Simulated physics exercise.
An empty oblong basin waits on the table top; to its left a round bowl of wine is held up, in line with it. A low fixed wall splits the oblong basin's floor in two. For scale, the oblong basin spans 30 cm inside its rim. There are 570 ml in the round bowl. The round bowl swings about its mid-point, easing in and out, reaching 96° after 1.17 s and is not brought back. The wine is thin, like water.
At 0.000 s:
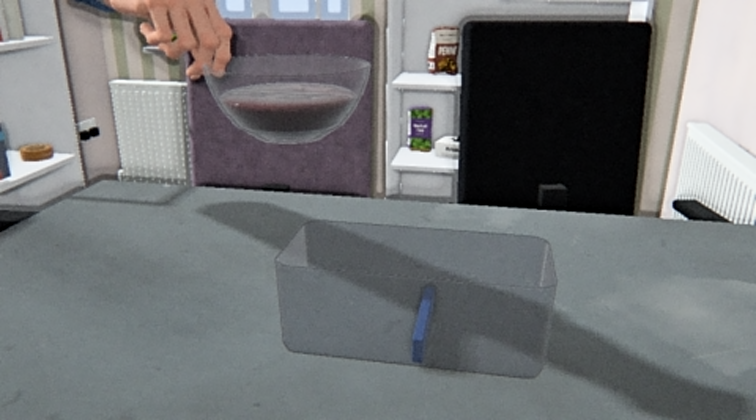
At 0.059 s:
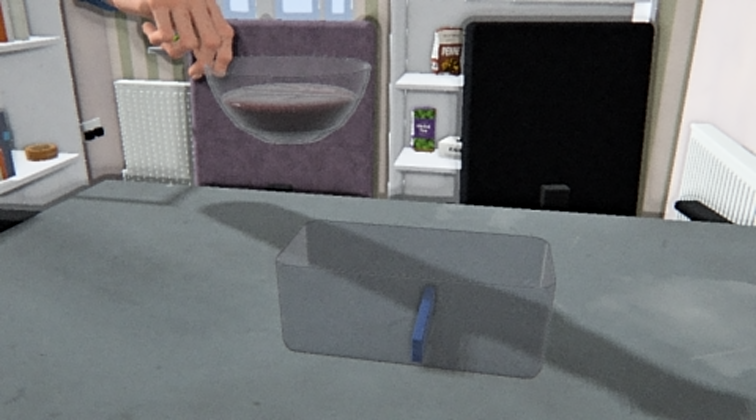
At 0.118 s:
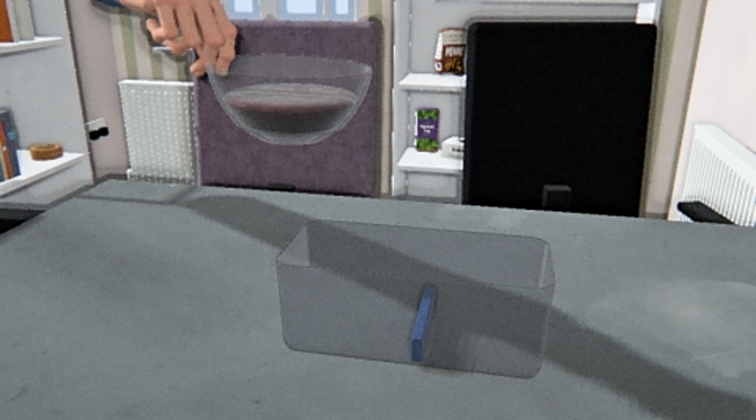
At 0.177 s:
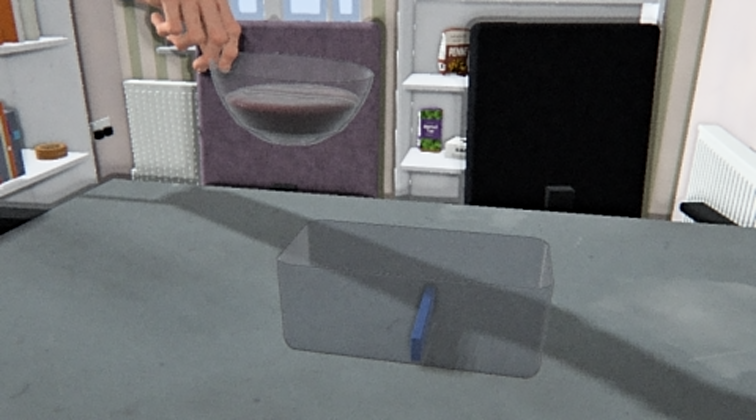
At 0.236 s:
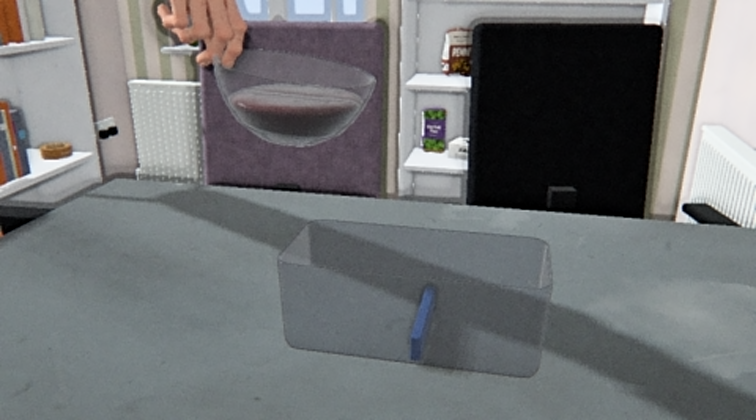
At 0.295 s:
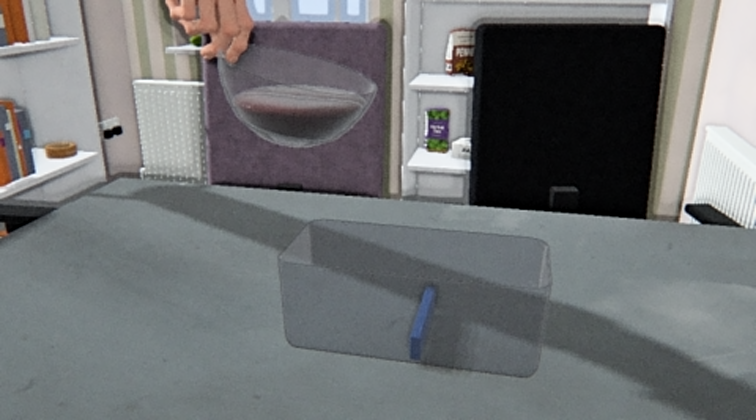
A clear round bowl of dark red wine, held up by a hand at the left above a grey table, tilted slowly to the right, while an empty see-through oblong basin sat still.
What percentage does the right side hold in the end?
Roughly 38 per cent is past the wall.
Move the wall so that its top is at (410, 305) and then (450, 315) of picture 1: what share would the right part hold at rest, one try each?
In turn about 60 and 10 per cent.
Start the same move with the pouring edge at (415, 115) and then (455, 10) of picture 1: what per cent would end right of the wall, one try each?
First 70, then 80 per cent.
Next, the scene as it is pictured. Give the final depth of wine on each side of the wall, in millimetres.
Left about 18 mm, right about 12 mm.
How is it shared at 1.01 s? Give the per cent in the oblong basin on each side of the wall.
Some 50 per cent left and 34 right.
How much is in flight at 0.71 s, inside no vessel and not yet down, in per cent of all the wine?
Near 36 in a hundred.
By 0.71 s the tilt is 64° and 55 per cent is still to pour, 7 is left of the wall and 3 right of it.
By 1.01 s the tilt is 92° and 3 per cent is still to pour, 49 is left of the wall and 35 right of it.
By 1.33 s the tilt is 96° and 0 per cent is still to pour, 62 is left of the wall and 37 right of it.
By 1.67 s the tilt is 96° and 0 per cent is still to pour, 61 is left of the wall and 38 right of it.
At rest 61 per cent lies left of the wall, 38 right of it and 1 outside.
